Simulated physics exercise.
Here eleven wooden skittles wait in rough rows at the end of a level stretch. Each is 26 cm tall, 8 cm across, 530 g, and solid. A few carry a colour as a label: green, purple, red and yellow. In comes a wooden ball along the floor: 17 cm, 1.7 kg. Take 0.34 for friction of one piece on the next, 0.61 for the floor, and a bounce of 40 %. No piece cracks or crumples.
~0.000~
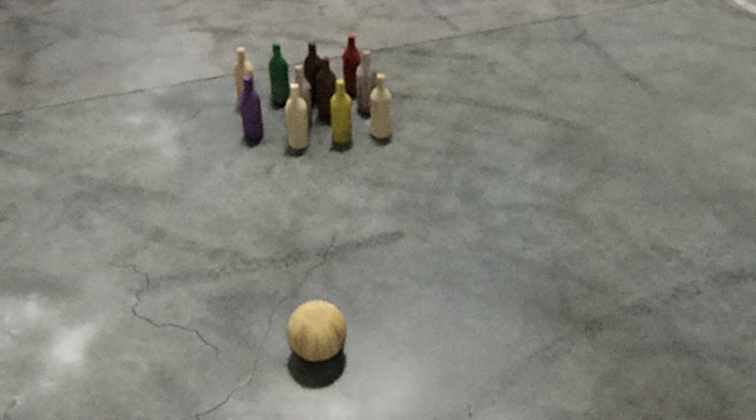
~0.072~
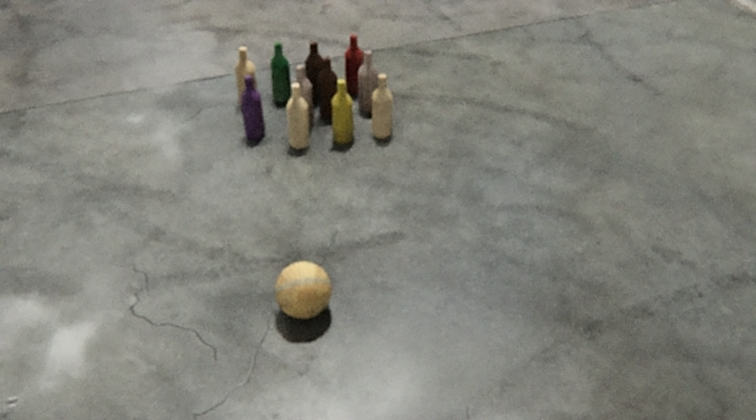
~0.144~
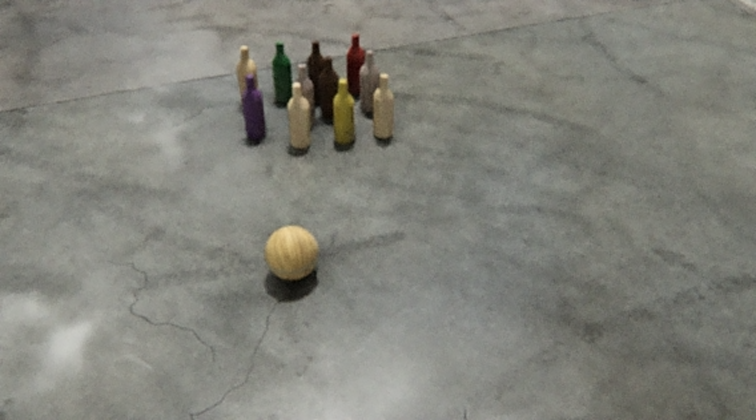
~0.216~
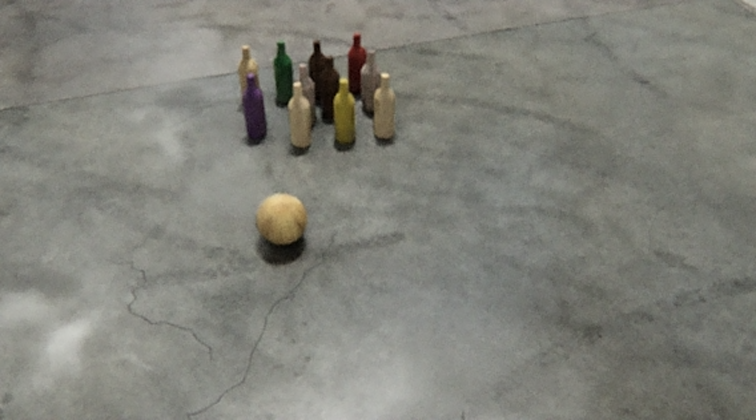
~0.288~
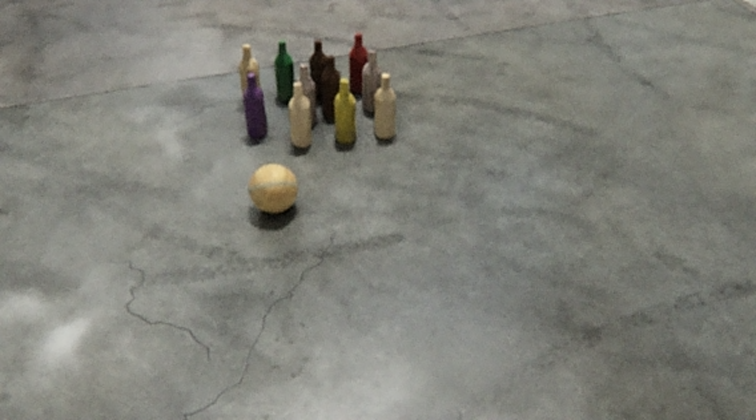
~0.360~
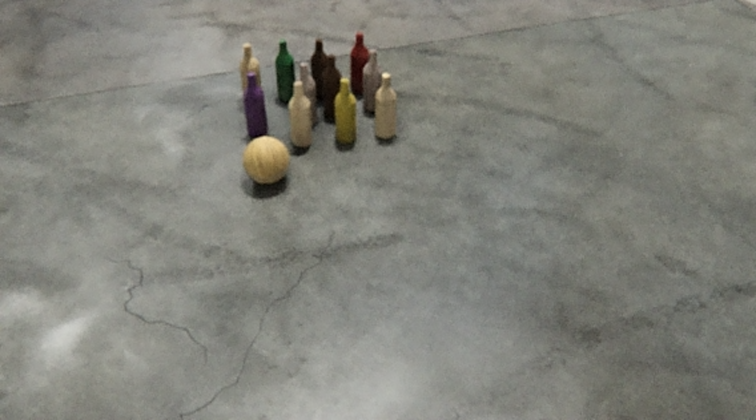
A wooden ball rolls away across a grey floor, drifting left, near upright coloured bottle-shaped skittles.
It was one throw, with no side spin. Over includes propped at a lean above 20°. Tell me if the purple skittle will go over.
In the end the purple skittle goes over.
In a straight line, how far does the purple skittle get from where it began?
Roughly 55 cm away.
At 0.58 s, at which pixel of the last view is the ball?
At about (253, 106).
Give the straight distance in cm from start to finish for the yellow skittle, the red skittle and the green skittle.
Yellow 0, red 0, green 0.
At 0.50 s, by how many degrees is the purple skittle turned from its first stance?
Some 10°.
After 0.50 s, ball still moving; none of the 11 skittles over, 1 disturbed; purple skittle leaning 8°.
After 0.58 s, ball still moving; none of the 11 skittles over, 2 disturbed; purple skittle leaning 12°.
After 0.74 s, ball still moving; 1 of the 11 skittles over; purple skittle leaning 11°.
After 1.02 s, ball still moving; 2 of the 11 skittles over; purple skittle leaning 45°.
At rest (1.5 s), ball rolling away; 2 of the 11 skittles over; purple skittle lying flat; yellow skittle unmoved; green skittle unmoved. As the last picture would show them, middles, purple skittle near (224, 59), yellow skittle near (345, 110).
